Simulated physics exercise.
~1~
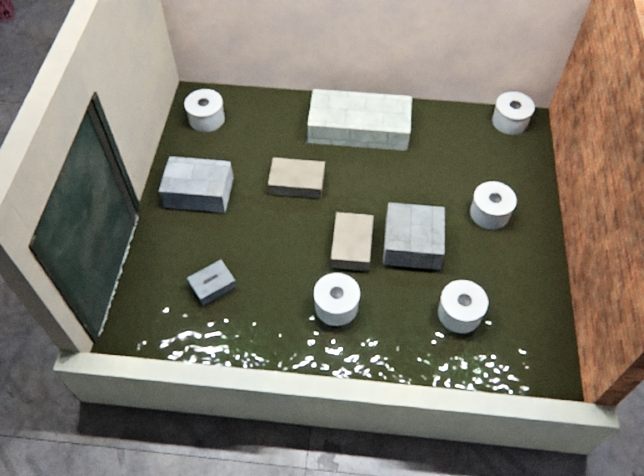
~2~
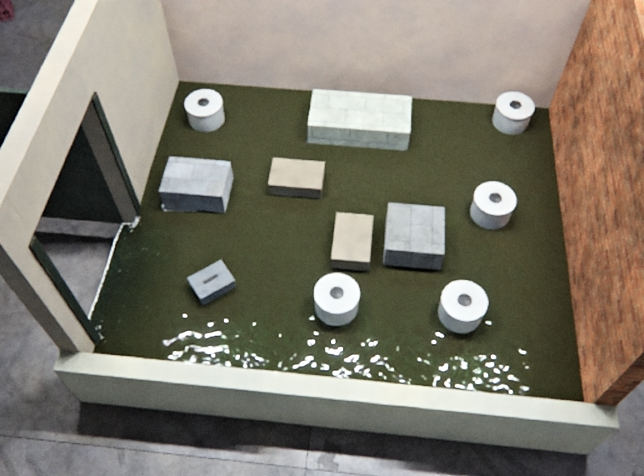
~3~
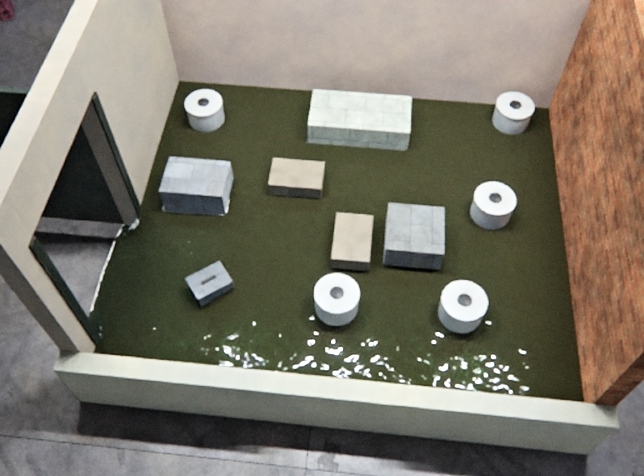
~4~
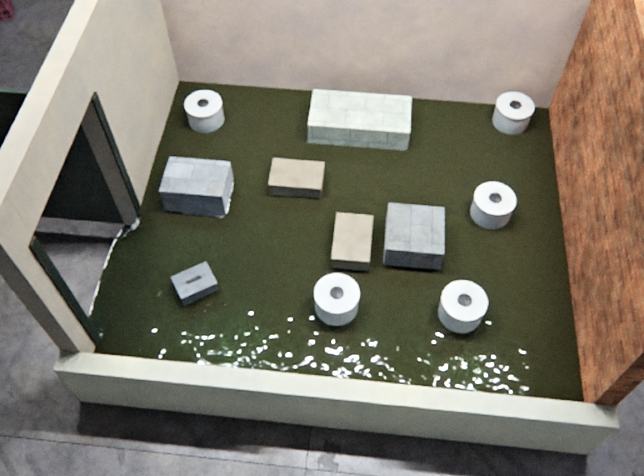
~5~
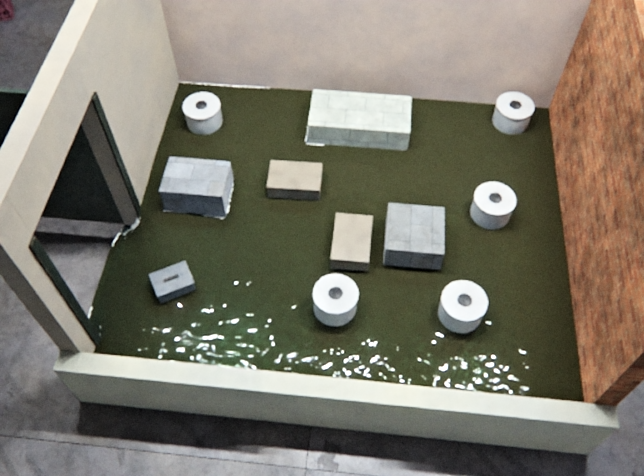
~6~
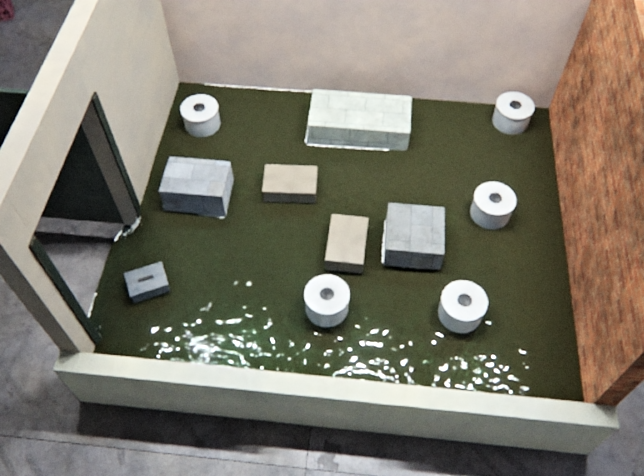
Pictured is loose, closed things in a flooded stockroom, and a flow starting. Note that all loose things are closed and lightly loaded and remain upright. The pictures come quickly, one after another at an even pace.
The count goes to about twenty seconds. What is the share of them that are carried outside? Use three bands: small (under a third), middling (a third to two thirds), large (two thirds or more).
Middling.
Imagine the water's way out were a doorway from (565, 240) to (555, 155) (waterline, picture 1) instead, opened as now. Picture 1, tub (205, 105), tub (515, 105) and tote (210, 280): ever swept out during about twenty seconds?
Ordered result: Retained / exited / retained.
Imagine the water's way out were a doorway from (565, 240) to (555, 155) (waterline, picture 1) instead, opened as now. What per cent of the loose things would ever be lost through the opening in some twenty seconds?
80 per cent or so.
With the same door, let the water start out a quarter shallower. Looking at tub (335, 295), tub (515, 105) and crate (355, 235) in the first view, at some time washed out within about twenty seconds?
Respectively: Exited / remained / remained.
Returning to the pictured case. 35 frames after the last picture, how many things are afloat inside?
That would be 3.
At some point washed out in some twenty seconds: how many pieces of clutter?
That comes out at 5.
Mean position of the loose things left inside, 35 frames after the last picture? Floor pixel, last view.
Roughly at (370, 205) in the last view.
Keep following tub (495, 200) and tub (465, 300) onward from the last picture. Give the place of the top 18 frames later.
Near (469, 217) and (305, 301).
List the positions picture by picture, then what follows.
The first frame shows a tote at (211, 279) floats; a tub at (337, 293) floats; 0 of 8 have shifted.
The second frame shows a tote at (211, 279), afloat; a tub at (337, 293) floats; 0 of 8 have shifted.
The third frame shows a tote at (209, 280) floats; a tub at (337, 293), afloat; 0 of 8 have shifted.
The fourth frame shows a tote at (194, 280), afloat, close to its start; a tub at (337, 293) floats; 1 of 8 have shifted.
The fifth frame shows a tote at (171, 278) floats, a stride from its start; a tub at (336, 293), afloat; 1 of 8 have shifted.
The sixth frame shows a tote at (146, 279) floats, a stride from its start; a tub at (327, 294) floats, close to its start; 5 of 8 have shifted.
A moment on, 1 of 8 are out; 7 afloat.
Next, 4 of 8 are out; 4 afloat.
Later, 5 of 8 are out; 3 afloat.
In the end, 5 of 8 are out; 3 afloat.
